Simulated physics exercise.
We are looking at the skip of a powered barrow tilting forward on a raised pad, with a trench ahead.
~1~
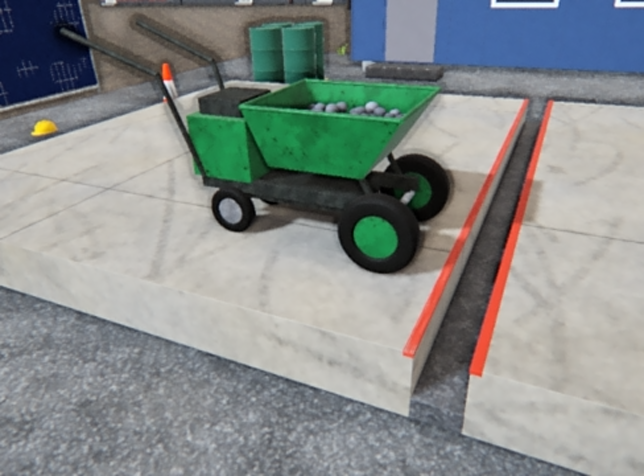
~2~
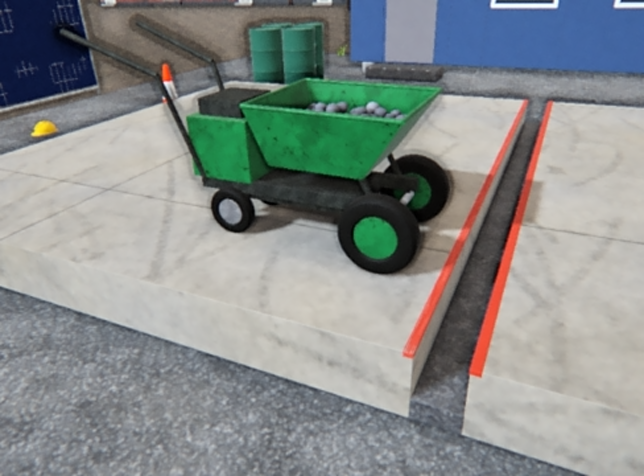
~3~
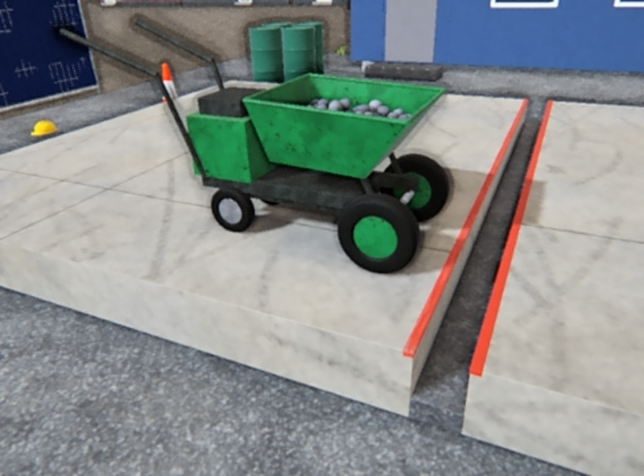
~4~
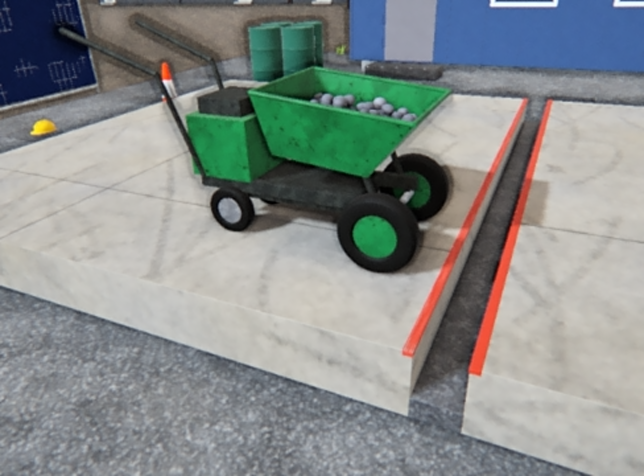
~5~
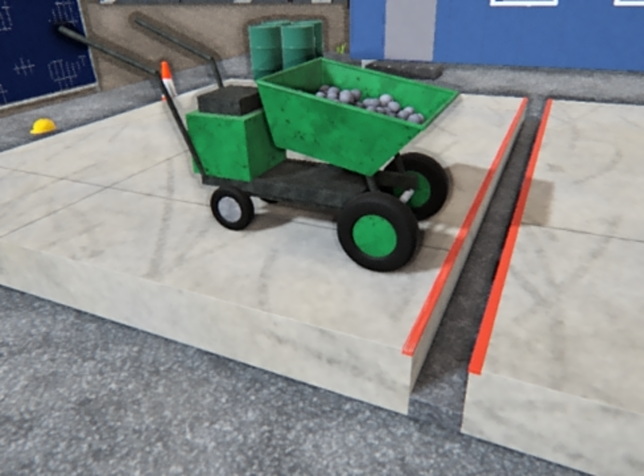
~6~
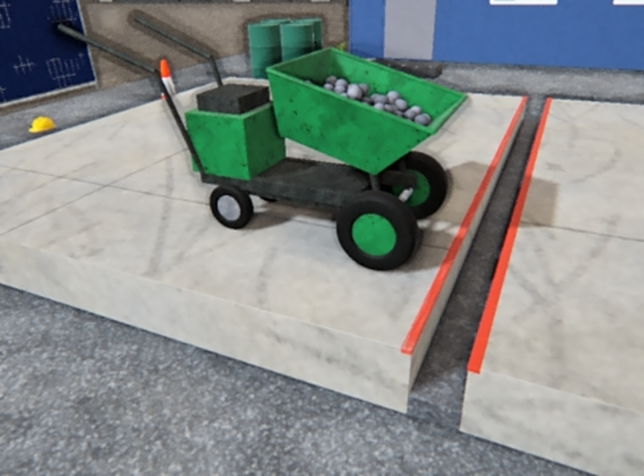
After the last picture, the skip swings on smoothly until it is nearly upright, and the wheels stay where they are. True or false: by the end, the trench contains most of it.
False.
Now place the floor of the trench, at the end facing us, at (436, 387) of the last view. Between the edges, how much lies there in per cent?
It comes out near 0 percent.
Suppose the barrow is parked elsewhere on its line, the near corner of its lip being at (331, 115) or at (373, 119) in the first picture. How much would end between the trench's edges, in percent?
90 % then 20 %.
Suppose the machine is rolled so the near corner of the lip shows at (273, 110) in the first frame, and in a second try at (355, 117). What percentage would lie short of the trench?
First try: Some 60 %; second try: 0 %.
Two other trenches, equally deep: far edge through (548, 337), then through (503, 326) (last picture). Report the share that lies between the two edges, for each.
Estimated share: Try 1 approx. 70 in a hundred, try 2 approx. 20 in a hundred.
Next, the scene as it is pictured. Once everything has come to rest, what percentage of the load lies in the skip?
Estimate: 0 %, roughly.
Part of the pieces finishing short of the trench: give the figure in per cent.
Call it some 0 percent of the pieces.
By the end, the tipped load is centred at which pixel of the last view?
The centre ends up roughly at (563, 263).
Soon, skip tipped steeply; all in the skip.
A while on, skip tipped right over; most in the skip; a small part beyond it; a small part falling.
Towards the end, skip tipped right over; a small part in the skip; a stray few in or heaped over the trench; most beyond it.
Finally, skip tipped right over; a stray few in or heaped over the trench; nearly all beyond it.
